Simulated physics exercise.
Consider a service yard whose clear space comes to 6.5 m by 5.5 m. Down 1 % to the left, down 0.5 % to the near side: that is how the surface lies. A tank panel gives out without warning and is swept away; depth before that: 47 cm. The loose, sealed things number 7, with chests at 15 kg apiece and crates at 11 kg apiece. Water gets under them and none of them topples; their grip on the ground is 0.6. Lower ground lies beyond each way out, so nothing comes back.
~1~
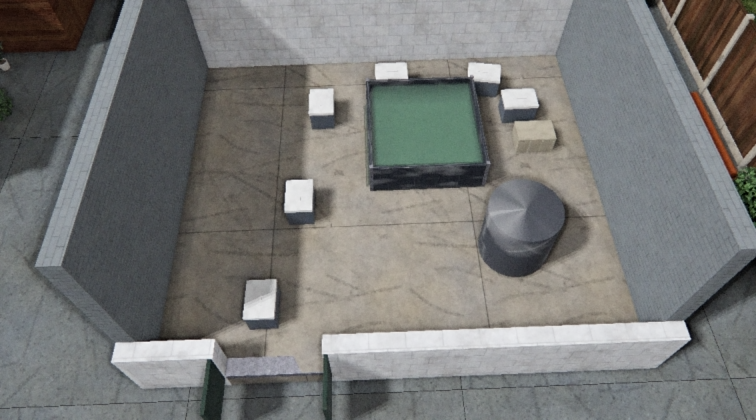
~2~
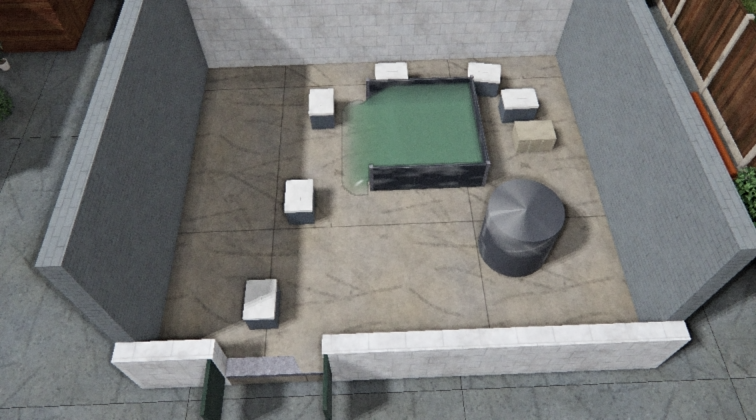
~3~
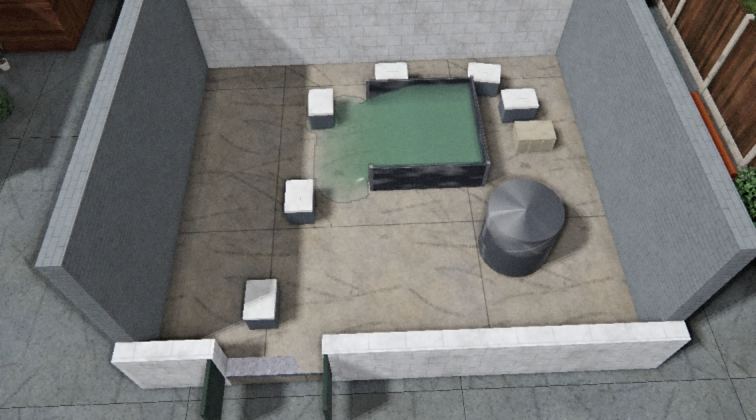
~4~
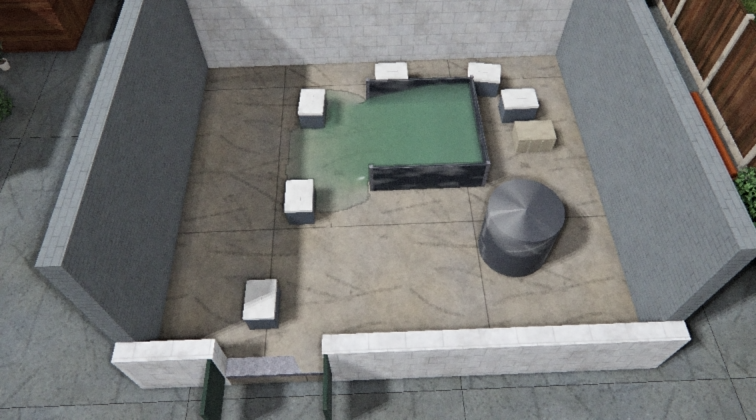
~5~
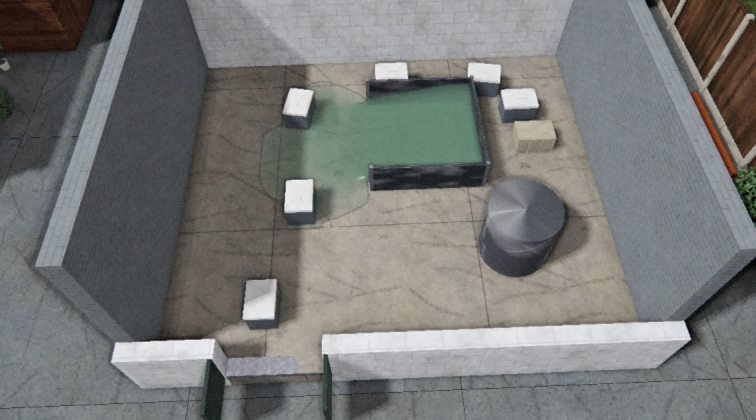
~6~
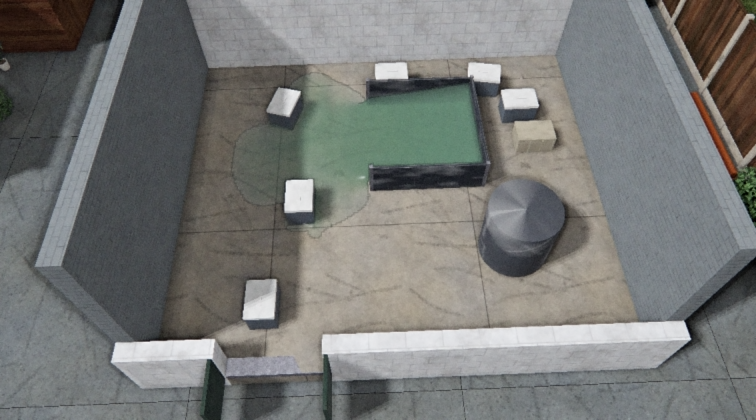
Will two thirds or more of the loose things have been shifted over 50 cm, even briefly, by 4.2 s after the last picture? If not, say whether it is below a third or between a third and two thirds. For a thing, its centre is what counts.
I expect that share to be moderate, a third to two thirds.
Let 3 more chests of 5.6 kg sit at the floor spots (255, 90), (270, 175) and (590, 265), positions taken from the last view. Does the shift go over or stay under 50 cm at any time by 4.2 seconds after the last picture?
Going through them, I'd say exceeds it, exceeds it and finally falls short.
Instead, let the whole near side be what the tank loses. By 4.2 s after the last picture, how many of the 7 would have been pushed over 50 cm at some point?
So the tally would be 1.
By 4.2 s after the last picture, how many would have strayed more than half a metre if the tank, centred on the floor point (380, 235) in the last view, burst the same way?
The answer would then be 2.
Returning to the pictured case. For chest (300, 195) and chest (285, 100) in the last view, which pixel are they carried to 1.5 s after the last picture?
(228, 232) and (210, 60), roughly.
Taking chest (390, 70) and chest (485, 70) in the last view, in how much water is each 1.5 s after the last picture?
I'd estimate 0 cm for the first and 0 cm for the second.
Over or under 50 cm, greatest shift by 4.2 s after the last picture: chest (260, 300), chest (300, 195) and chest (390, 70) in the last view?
Beyond the mark, beyond the mark, within the mark.
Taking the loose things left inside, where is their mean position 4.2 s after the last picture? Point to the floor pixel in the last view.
It sits at about (437, 132).
Then, 0.4 s after the last picture 1 of 7 are over 50 cm from their spots; 0 afloat.
Then, 1.5 s after the last picture 2 of 7 are over 50 cm from their spots; 1 afloat.
Then, 2.8 s after the last picture 2 of 7 are over 50 cm from their spots; 2 afloat.
Then, 4.2 s after the last picture 3 of 7 are over 50 cm from their spots, and 3 have been at some point; 1 afloat.
